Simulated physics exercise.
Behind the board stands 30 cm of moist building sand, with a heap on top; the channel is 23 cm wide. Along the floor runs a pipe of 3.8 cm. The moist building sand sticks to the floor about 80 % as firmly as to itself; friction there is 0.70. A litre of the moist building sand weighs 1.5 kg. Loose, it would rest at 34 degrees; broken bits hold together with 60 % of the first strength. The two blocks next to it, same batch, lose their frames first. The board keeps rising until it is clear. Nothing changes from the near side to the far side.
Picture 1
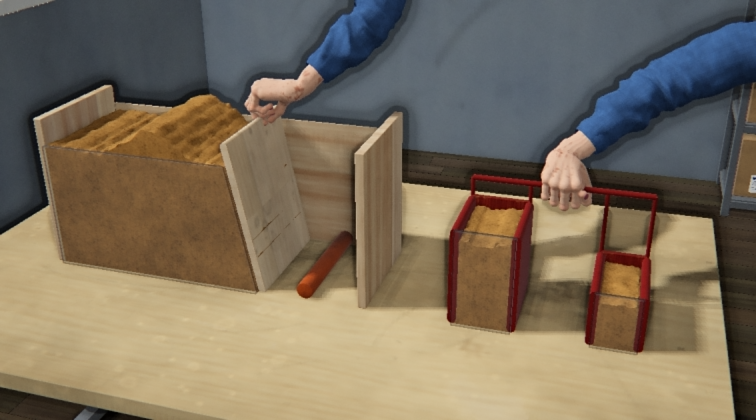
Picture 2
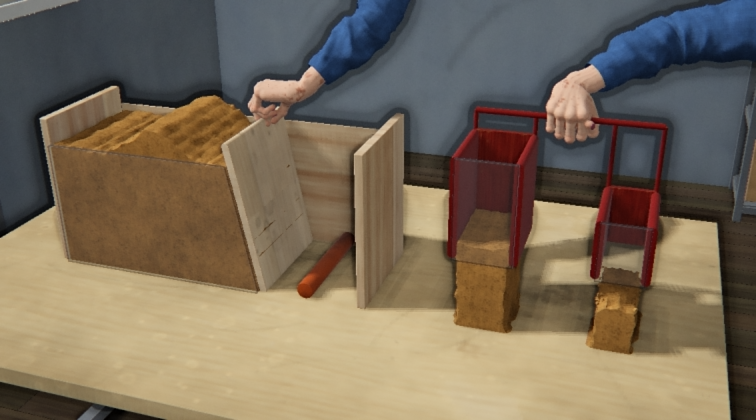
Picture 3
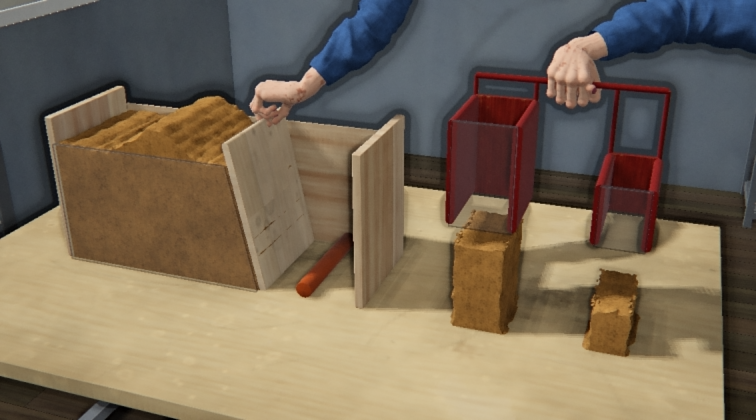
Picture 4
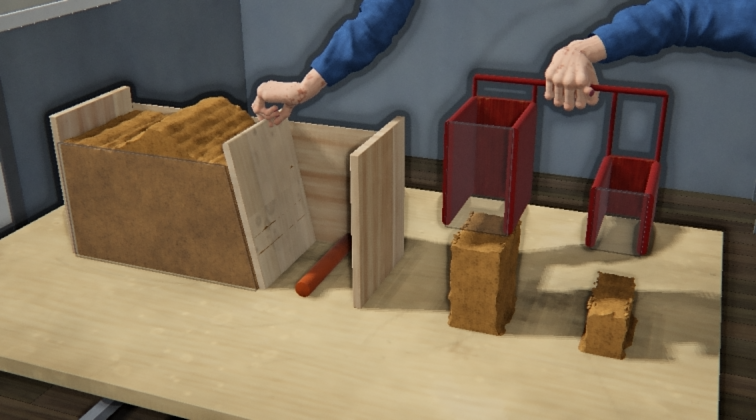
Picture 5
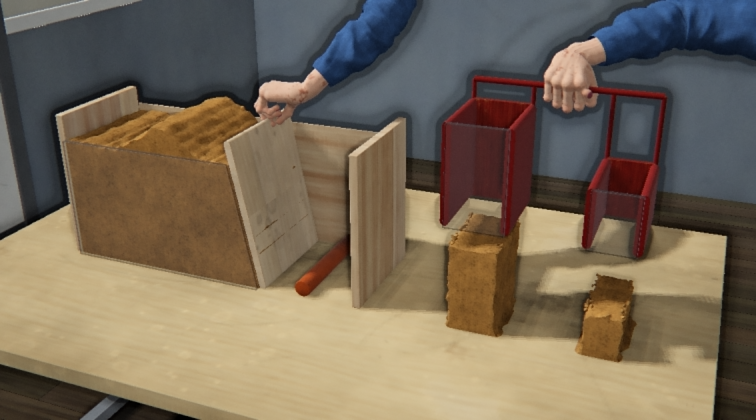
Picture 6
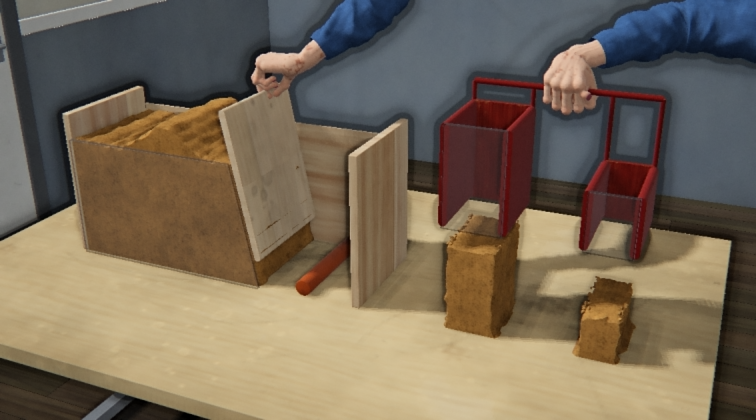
A hand lifts red molds off two sand blocks, then another raises a wooden board slightly.
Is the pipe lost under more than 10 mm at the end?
The pipe ends up exposed.
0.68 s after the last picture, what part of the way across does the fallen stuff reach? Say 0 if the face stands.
Some 0 per cent.
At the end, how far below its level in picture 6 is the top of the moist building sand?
About 0.0 cm.
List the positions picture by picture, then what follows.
In the first frame, top of the board at (224, 166), not yet moved; highest point of the moist building sand at (153, 131); test blocks 20 cm, 9.9 cm high (left to right).
In the second frame, top of the board at (225, 166), not yet moved; highest point of the moist building sand at (156, 131); test blocks 20 cm, 9.9 cm high (left to right).
In the third frame, top of the board at (226, 165), not yet moved; highest point of the moist building sand at (158, 130); test blocks 20 cm, 9.9 cm high (left to right).
In the fourth frame, top of the board at (226, 165), not yet moved; highest point of the moist building sand at (160, 129); test blocks 20 cm, 9.9 cm high (left to right).
In the fifth frame, top of the board at (227, 163), not yet moved; highest point of the moist building sand at (163, 129); test blocks 20 cm, 9.9 cm high (left to right).
In the sixth frame, top of the board at (222, 132), moved 7.1 cm; highest point of the moist building sand at (167, 128); test blocks 20 cm, 9.9 cm high (left to right).
Another 0.20 s on from the sixth picture, the face still stands and nothing lies on the pipe.
Another 0.44 s on from the sixth picture, the face still stands and nothing lies on the pipe.
Another 0.68 s on from the sixth picture, the face still stands and nothing lies on the pipe.
Another 0.91 s on from the sixth picture, the face still stands and nothing lies on the pipe.
Another 0.95 s on from the sixth picture, at the end, the face still stands and nothing lies on the pipe.
